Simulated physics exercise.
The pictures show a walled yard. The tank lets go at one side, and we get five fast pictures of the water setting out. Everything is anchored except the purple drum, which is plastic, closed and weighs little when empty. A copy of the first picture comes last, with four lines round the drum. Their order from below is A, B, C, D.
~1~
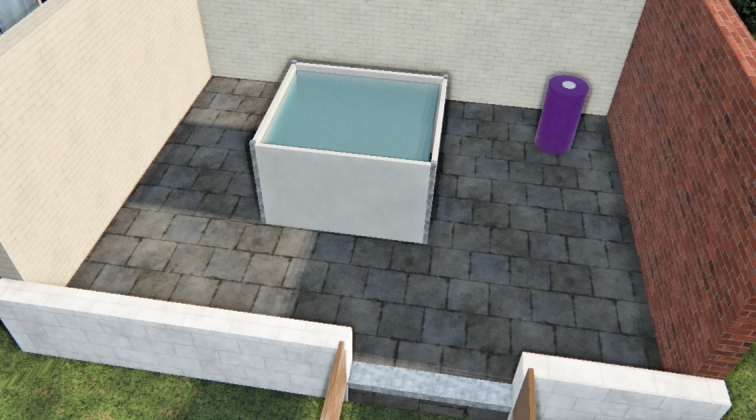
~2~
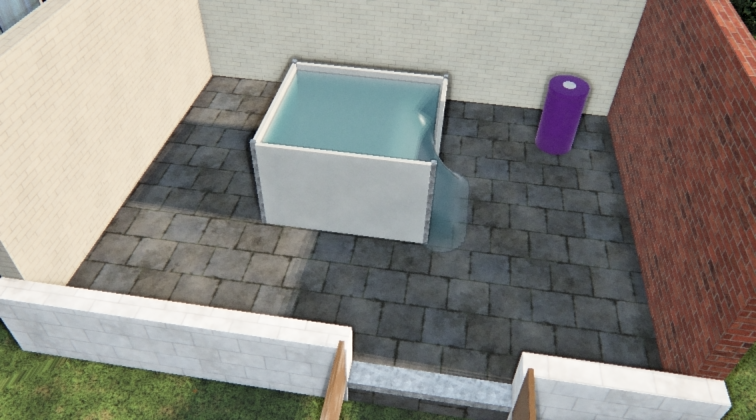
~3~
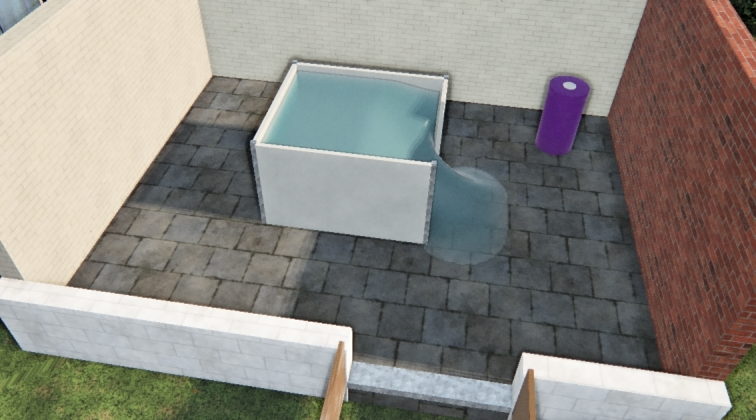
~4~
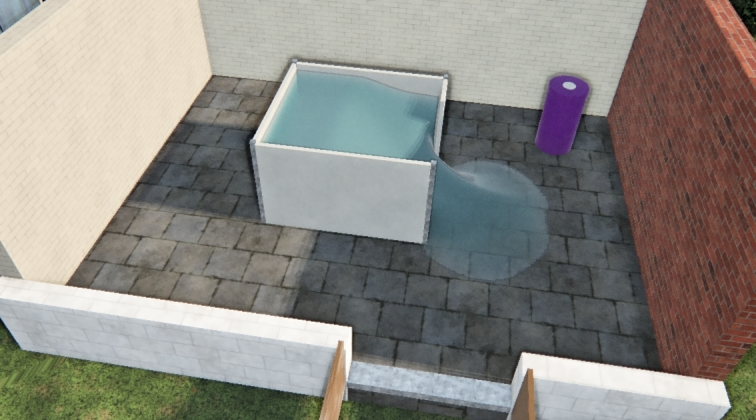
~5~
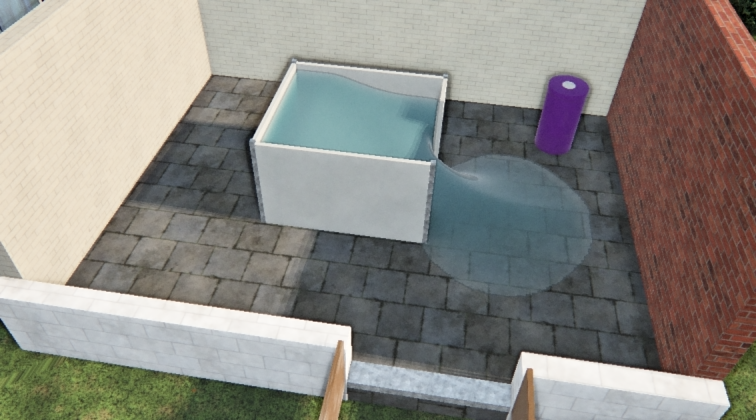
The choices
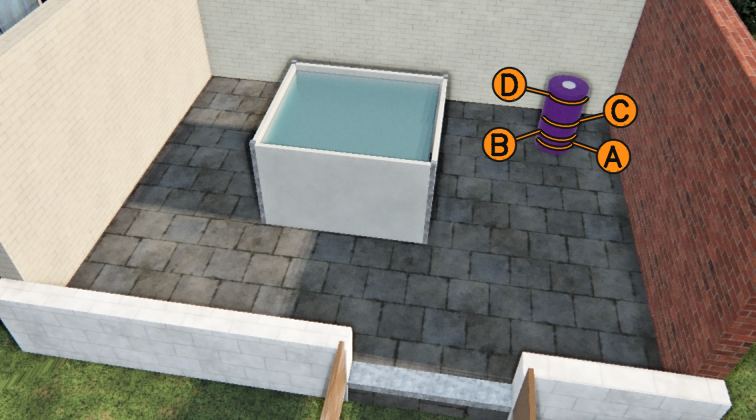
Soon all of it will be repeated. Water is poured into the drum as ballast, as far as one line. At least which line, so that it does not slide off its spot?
It is C.
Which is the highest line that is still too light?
The answer is B.
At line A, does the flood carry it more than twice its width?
Yes, it does.
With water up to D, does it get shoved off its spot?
No.
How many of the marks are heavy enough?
Two of the four.
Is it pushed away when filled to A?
Yes, it does.
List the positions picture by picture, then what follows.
Lid of the purple drum at (569, 85); tank full, its middle at (357, 114); open gate at (436, 343), in the first picture.
In the second picture, 2 % of the ground under water, its edge towards the drum at (461, 192).
In the third picture, 5 % of the ground under water, its edge towards the drum at (487, 176).
In the fourth picture, 9 % of the ground under water, its edge towards the drum at (511, 171).
Lid of the purple drum at (569, 85); 14 % of the ground under water, its edge towards the drum at (535, 167), in the fifth picture.
In orange, A at (556, 148); B at (558, 140); C at (562, 126); D at (569, 103); from the bottom up A, B, C, D.
If A is chosen, it is pushed about 4 times its own width away.
If B is chosen, it is pushed about its own width away.
If C is chosen, it does not move.
If D is chosen, it does not move.
